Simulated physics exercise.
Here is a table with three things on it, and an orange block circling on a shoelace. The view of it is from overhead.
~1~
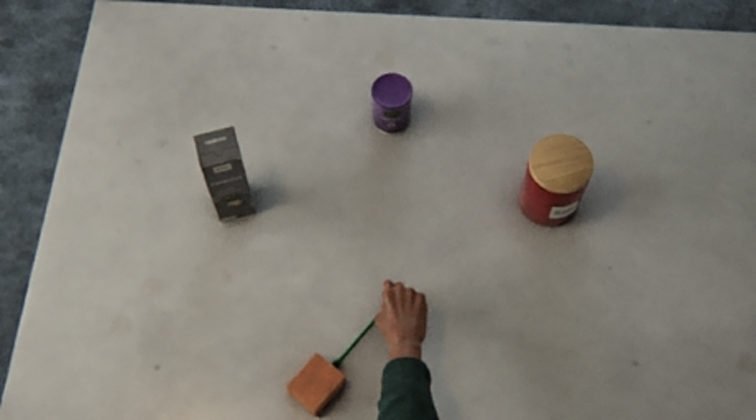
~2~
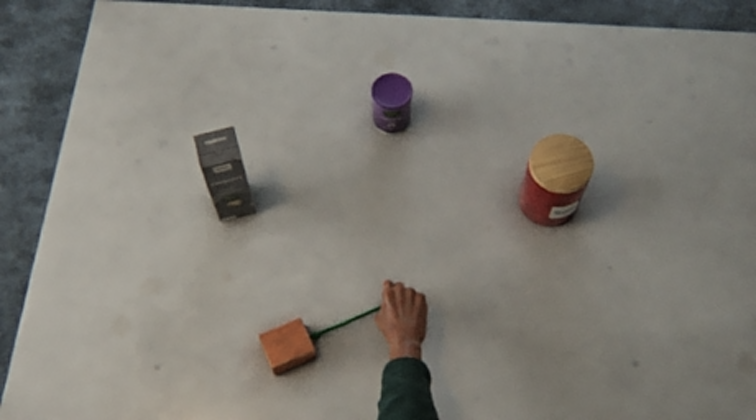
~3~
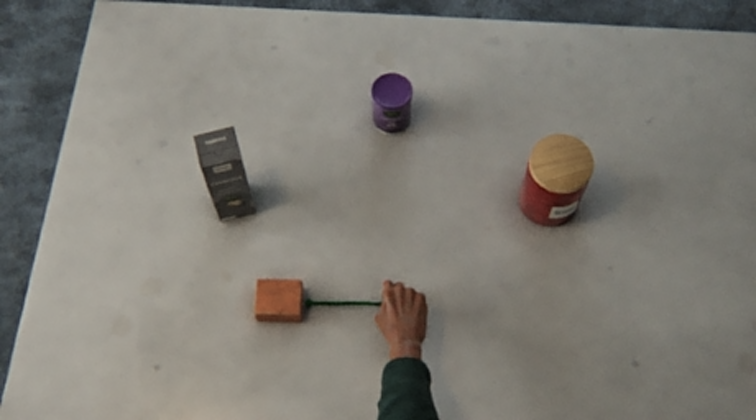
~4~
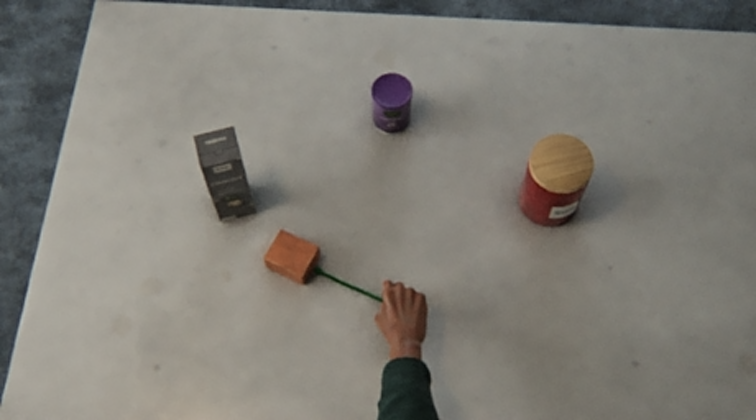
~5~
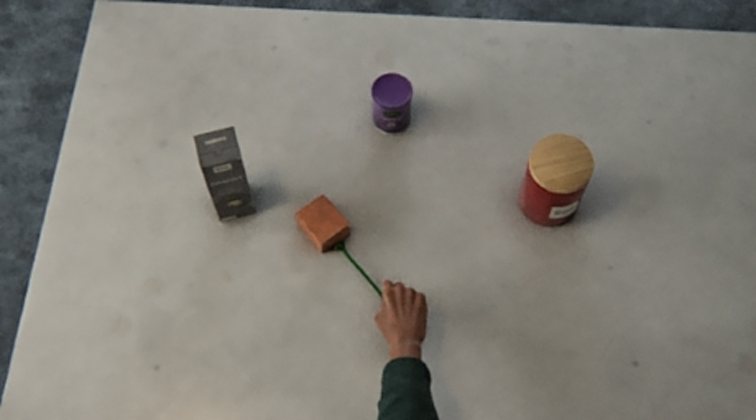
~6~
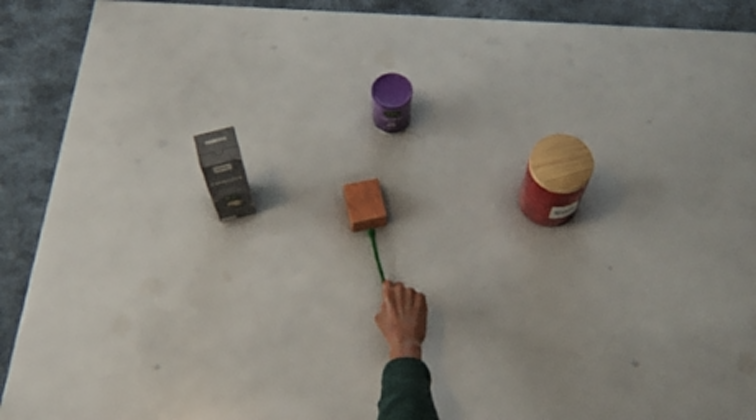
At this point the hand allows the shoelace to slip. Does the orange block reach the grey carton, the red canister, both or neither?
Here, the grey carton is not reached, the red canister is reached.
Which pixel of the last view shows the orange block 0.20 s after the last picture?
It has reached (503, 199) by then.
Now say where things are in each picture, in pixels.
Orange block (316, 381); grey carton (217, 147); red canister (562, 161); purple tin (392, 90), in the first picture.
Orange block (286, 343), in the second picture.
Orange block (278, 296), in the third picture.
Orange block (291, 253), in the fourth picture.
Orange block (322, 218), in the fifth picture.
Orange block (365, 200); grey carton (217, 147); red canister (562, 161); purple tin (392, 90); going round clockwise, in the sixth picture.
Then, 0.08 s on from there, block near (453, 200).
Then, 0.20 s on from there, block near (503, 199); red canister tapped.
In the end, block near (496, 205); red canister tapped. The grey carton escapes it and the red canister is struck.
